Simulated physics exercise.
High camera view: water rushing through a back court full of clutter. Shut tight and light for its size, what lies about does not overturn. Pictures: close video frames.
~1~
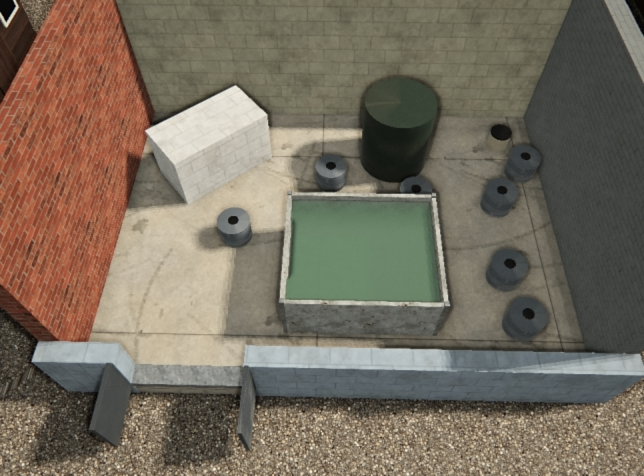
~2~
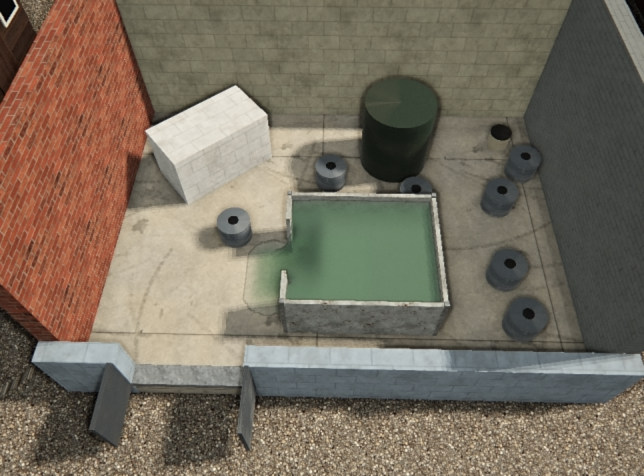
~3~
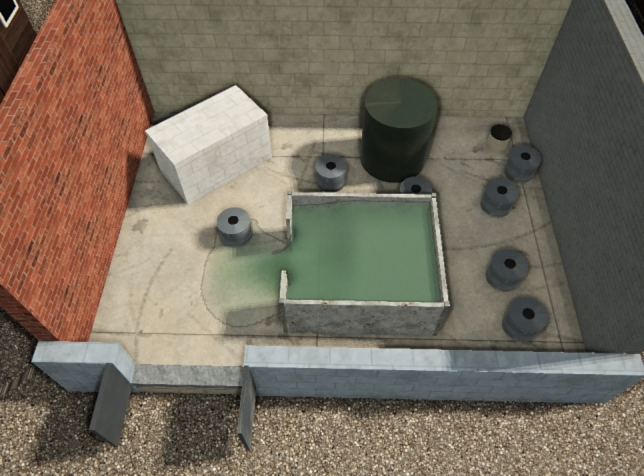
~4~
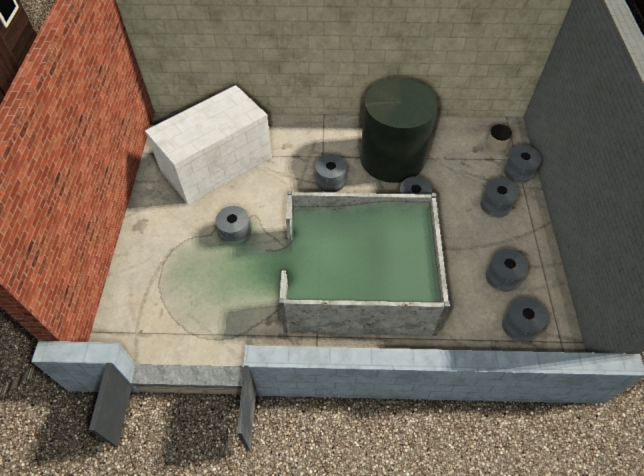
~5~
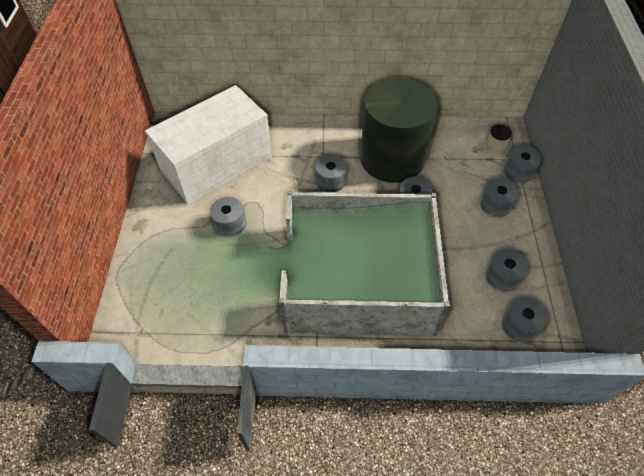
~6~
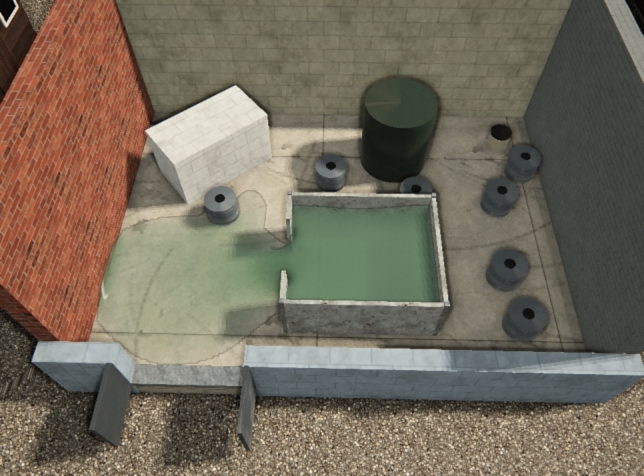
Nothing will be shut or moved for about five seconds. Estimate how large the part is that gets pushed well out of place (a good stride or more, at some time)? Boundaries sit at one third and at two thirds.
The share is fewer than one third.
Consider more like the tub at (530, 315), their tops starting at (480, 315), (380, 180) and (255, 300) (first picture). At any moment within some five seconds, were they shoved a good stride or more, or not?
Stays put, stays put, shoved clear.
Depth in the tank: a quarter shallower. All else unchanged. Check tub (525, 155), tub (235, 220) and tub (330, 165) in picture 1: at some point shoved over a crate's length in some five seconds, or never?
Per item, in order: Missed the mark; cleared the mark; missed the mark.
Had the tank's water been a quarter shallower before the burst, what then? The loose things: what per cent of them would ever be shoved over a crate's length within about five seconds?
About 10 %.
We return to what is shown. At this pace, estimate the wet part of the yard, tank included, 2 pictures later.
My estimate is about 35 per cent.
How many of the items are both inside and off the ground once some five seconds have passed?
2 in total.
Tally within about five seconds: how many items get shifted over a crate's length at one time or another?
The total here is 1.
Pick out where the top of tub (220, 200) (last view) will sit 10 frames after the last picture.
(263, 179).
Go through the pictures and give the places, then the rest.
The first frame shows a tub at (233, 220), on the bottom; a tub at (528, 314) rests on the ground; 0 of 8 have shifted.
The second frame shows a tub at (233, 220), on the bottom; a tub at (528, 314), on the bottom; 0 of 8 have shifted.
The third frame shows a tub at (233, 220), on the bottom; a tub at (528, 314), on the bottom; 0 of 8 have shifted.
The fourth frame shows a tub at (232, 219) rests on the ground, close to its start; a tub at (528, 314), on the bottom; 0 of 8 have shifted.
The fifth frame shows a tub at (226, 210), on the bottom, close to its start; a tub at (528, 314), on the bottom; 1 of 8 have shifted.
The sixth frame shows a tub at (220, 199) rests on the ground, a stride from its start; a tub at (528, 314) rests on the ground; 1 of 8 have shifted.
A moment on, 1 of 8 are well off their spots; 0 afloat.
Next, 1 of 8 are well off their spots; 0 afloat.
Later, 1 of 8 are well off their spots; 0 afloat.
In the end, 1 of 8 are well off their spots, and 1 have been at some point; 2 afloat.
